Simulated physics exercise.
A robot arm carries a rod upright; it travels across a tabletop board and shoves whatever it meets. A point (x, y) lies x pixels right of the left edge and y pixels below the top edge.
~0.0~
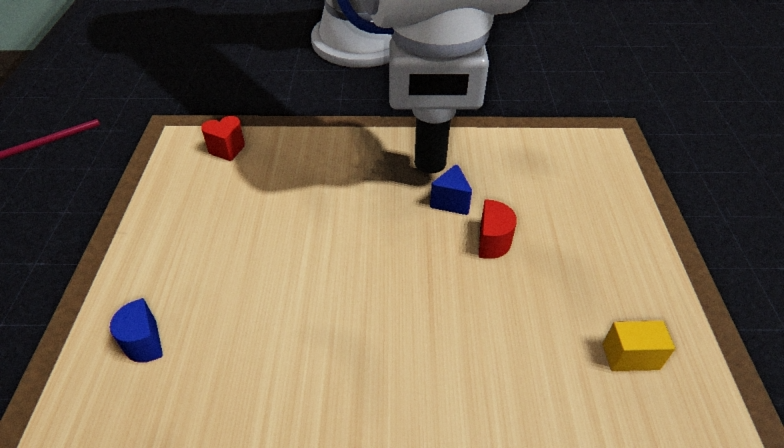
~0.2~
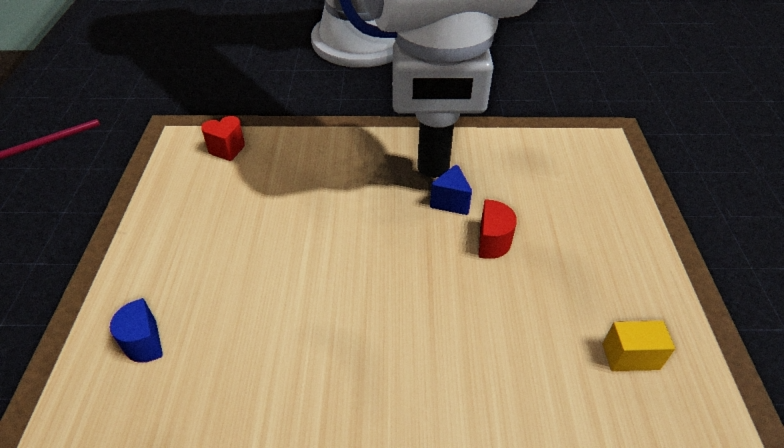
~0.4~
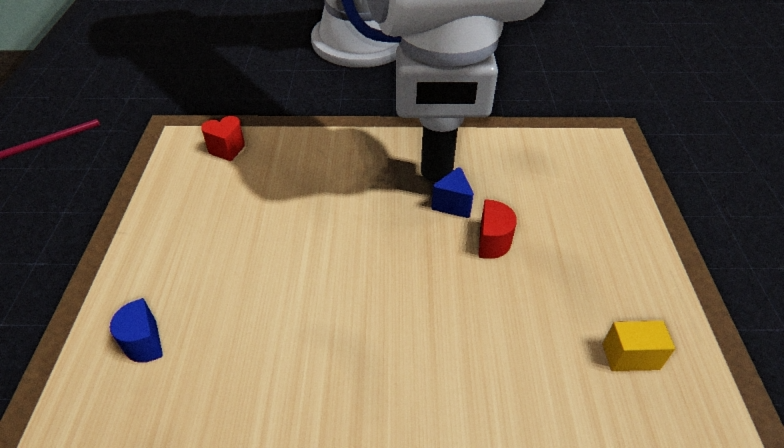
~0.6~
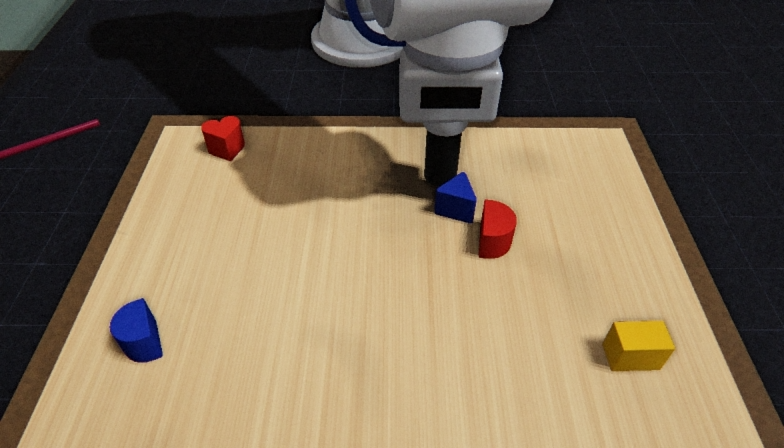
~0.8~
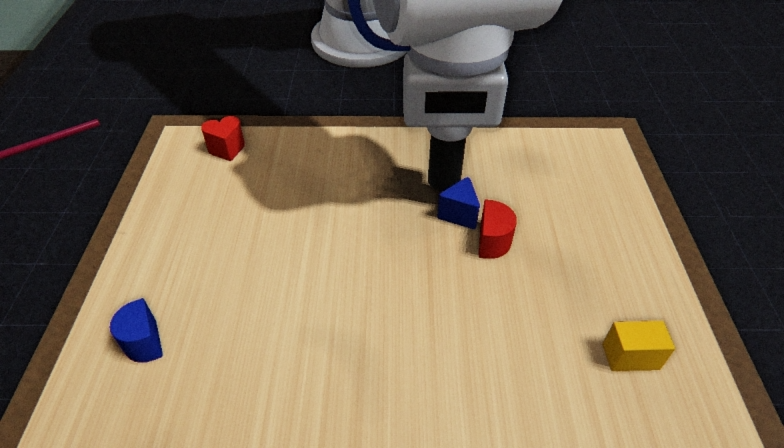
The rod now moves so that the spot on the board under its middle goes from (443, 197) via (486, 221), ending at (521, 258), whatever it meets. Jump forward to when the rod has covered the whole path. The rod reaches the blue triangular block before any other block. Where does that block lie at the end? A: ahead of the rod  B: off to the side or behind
Choice A: Ahead of the rod.
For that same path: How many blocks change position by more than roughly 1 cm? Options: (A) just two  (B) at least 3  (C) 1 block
The correct letter is A.
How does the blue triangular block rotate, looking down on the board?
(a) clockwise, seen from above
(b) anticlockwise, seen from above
I choose a.
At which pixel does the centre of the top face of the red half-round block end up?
It will end up at (563, 268).
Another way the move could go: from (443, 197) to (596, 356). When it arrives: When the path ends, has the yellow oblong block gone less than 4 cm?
The answer is yes.
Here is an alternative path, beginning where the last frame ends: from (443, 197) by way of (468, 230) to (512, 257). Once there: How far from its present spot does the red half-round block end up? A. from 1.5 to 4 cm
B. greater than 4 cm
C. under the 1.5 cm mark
The answer is B.
What follows on the original path. One third of the way, rod (478, 196); blue triangular block (487, 210), turned 40° clockwise; red half-round block (512, 224), turned 20° clockwise.
Two thirds of the way, rod (501, 217); blue triangular block (508, 233), turned 35° clockwise; red half-round block (536, 244), turned 20° clockwise.
At the end, rod (525, 242); blue triangular block (532, 260), turned 35° clockwise; red half-round block (563, 268), turned 20° clockwise.
